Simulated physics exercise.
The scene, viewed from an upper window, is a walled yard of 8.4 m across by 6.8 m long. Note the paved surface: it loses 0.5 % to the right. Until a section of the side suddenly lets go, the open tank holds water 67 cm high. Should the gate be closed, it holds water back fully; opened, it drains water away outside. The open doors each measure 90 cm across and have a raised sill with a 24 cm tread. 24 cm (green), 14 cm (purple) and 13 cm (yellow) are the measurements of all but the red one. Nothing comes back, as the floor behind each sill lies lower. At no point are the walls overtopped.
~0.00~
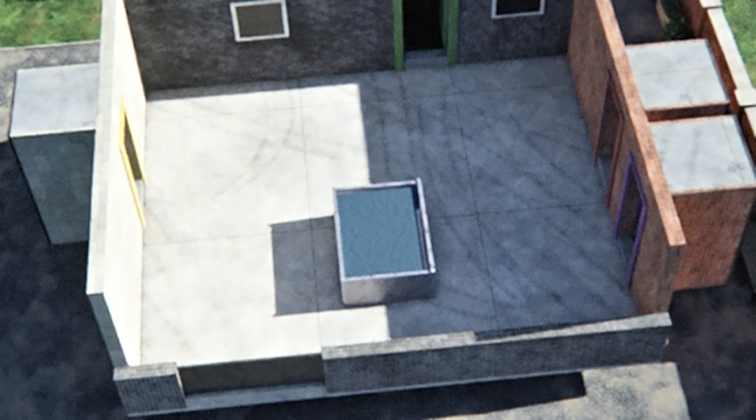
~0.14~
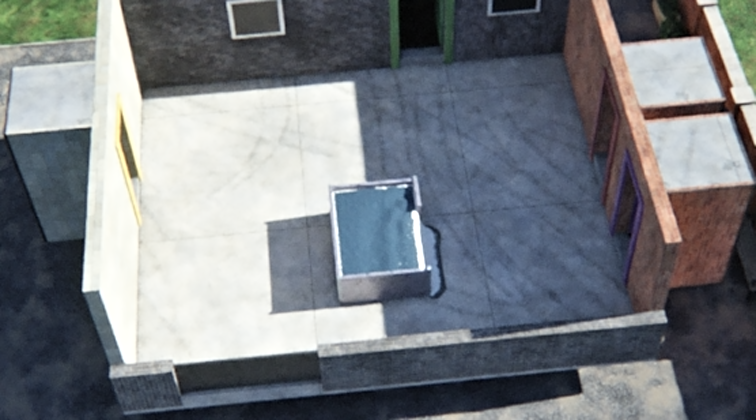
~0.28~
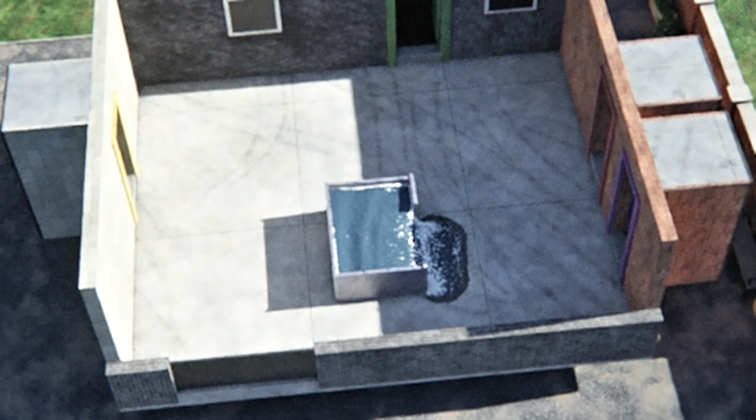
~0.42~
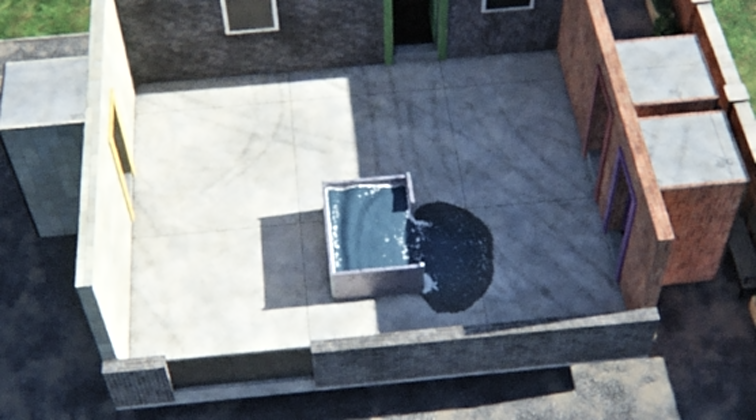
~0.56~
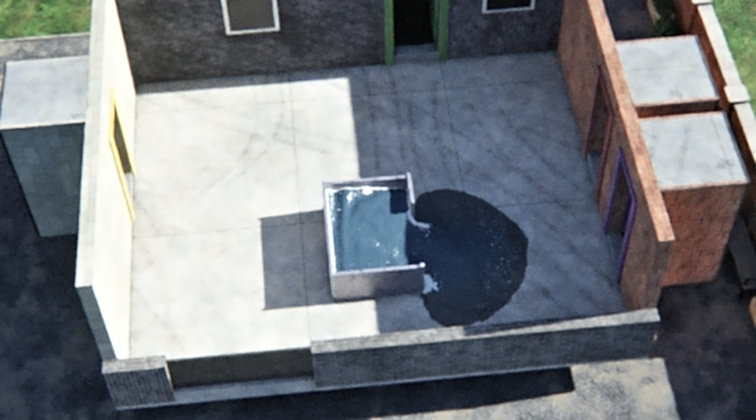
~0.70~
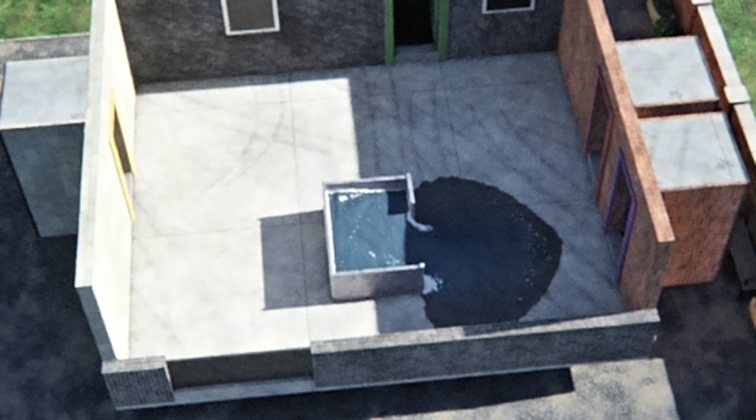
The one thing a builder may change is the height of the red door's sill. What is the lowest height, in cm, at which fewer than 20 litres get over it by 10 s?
12.5 cm.
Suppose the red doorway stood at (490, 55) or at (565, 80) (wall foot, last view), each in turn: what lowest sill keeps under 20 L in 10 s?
First place around 8.0 cm, second around 7.5 cm.
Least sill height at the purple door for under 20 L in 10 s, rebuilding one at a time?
For the purple door, about 23 cm.
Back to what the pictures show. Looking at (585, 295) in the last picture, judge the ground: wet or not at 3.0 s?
At that moment it's submerged.
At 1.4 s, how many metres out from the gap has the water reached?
The front is some 3.8 m out.
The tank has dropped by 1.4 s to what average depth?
Roughly 33 cm.
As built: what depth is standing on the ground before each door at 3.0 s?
Depths in cm - green: 0, purple: 22, yellow: 0, red: 14.
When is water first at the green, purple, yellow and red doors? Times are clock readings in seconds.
Arrival: Green 4.5 s, purple 0.9 s, yellow not in the 10 s, red 1.3 s.
After 1.4 s water covers 20 % of the floor, deepest (30 cm) near (421, 268); 10 cm at the red door, 0 litres in over its 26 cm sill.
After 3.0 s water covers 25 % of the floor, deepest (24 cm) near (620, 312); 14 cm at the red door, 0 litres in over its 26 cm sill.
After 10.0 s water covers 70 % of the floor, deepest (8 cm) near (573, 130); 5 cm at the red door, 0 litres in over its 26 cm sill.
At the red door as built, the water arrived by 1.4 s and peaked near 20 cm at 2.0 s.
Run again over the same 10 s with other heights there, 37 litres in over 10.5 cm, 11 litres over 14.5 cm. The limit of 20 litres is kept from about 12.5 cm up.
